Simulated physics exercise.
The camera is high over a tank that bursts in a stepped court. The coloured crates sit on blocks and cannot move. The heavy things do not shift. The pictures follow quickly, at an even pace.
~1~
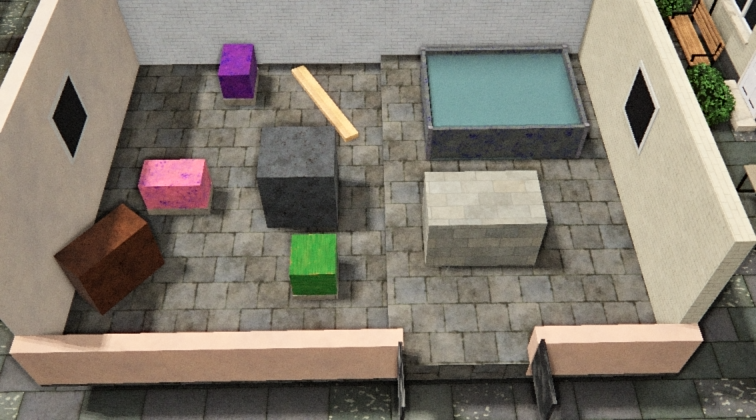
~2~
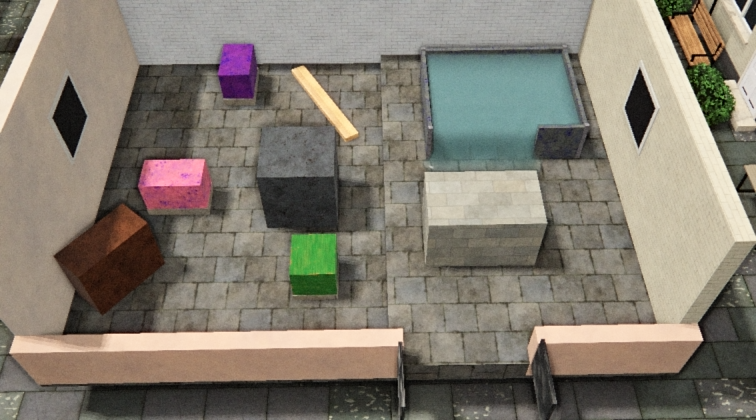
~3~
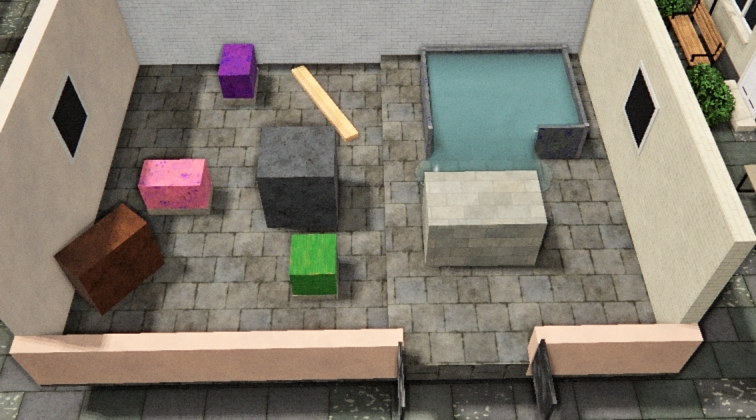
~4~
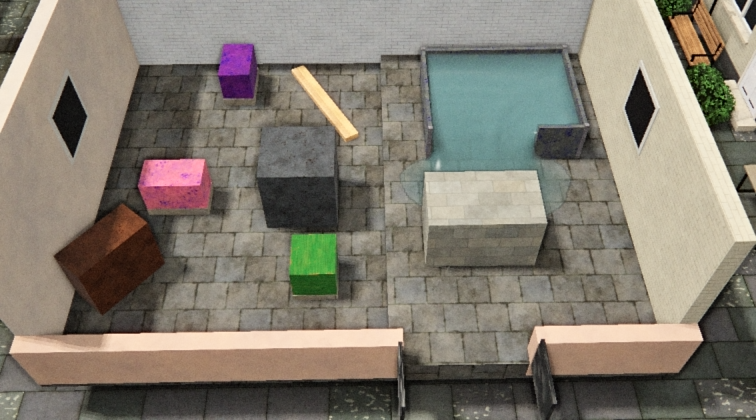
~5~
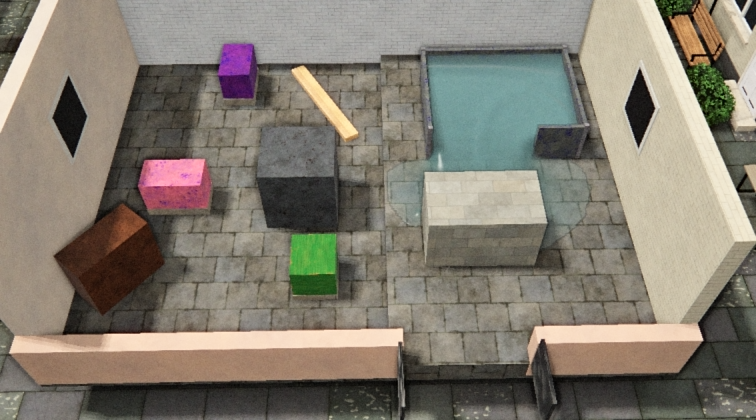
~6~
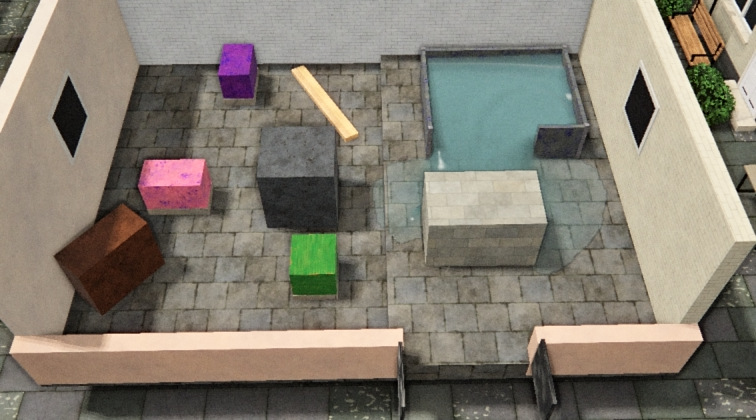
In a walled stone courtyard, a water tank's front opens and water pours out, spreading around a pale block across the paving.
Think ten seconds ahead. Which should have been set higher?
In the end: The green crate gets wet; the pink crate stays dry; the purple crate stays dry.
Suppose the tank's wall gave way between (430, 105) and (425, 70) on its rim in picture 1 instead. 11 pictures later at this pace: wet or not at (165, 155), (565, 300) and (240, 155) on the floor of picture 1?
In turn: Covered, dry, wet.
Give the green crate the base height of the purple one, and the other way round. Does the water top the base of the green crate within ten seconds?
My reading: The green one is topped.
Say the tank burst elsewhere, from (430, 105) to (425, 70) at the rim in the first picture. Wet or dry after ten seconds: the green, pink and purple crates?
Green crate takes water, pink crate is soaked, purple crate is topped.
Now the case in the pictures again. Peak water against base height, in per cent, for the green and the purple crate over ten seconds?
Roughly 230 per cent, then 80 per cent.
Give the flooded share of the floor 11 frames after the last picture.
Roughly 30 per cent.
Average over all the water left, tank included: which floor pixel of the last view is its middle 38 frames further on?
I would point to (412, 189).
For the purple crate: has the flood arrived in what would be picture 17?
In short: Purple not reached.
A moment on, water covers 20 % of the floor; the green crate water round its plinth, the pink crate not reached, the purple crate not reached.
Next, water covers 30 % of the floor; the green crate water round its plinth, the pink crate not reached, the purple crate not reached.
Then, water covers 60 % of the floor; the green crate water round its plinth, the pink crate water round its plinth, the purple crate water round its plinth.
Later, water covers 85 % of the floor; the green crate water round its plinth, the pink crate water round its plinth, the purple crate water round its plinth.
In the end, water covers 95 % of the floor; the green crate was topped, the pink crate stayed above the water, the purple crate stayed above the water.
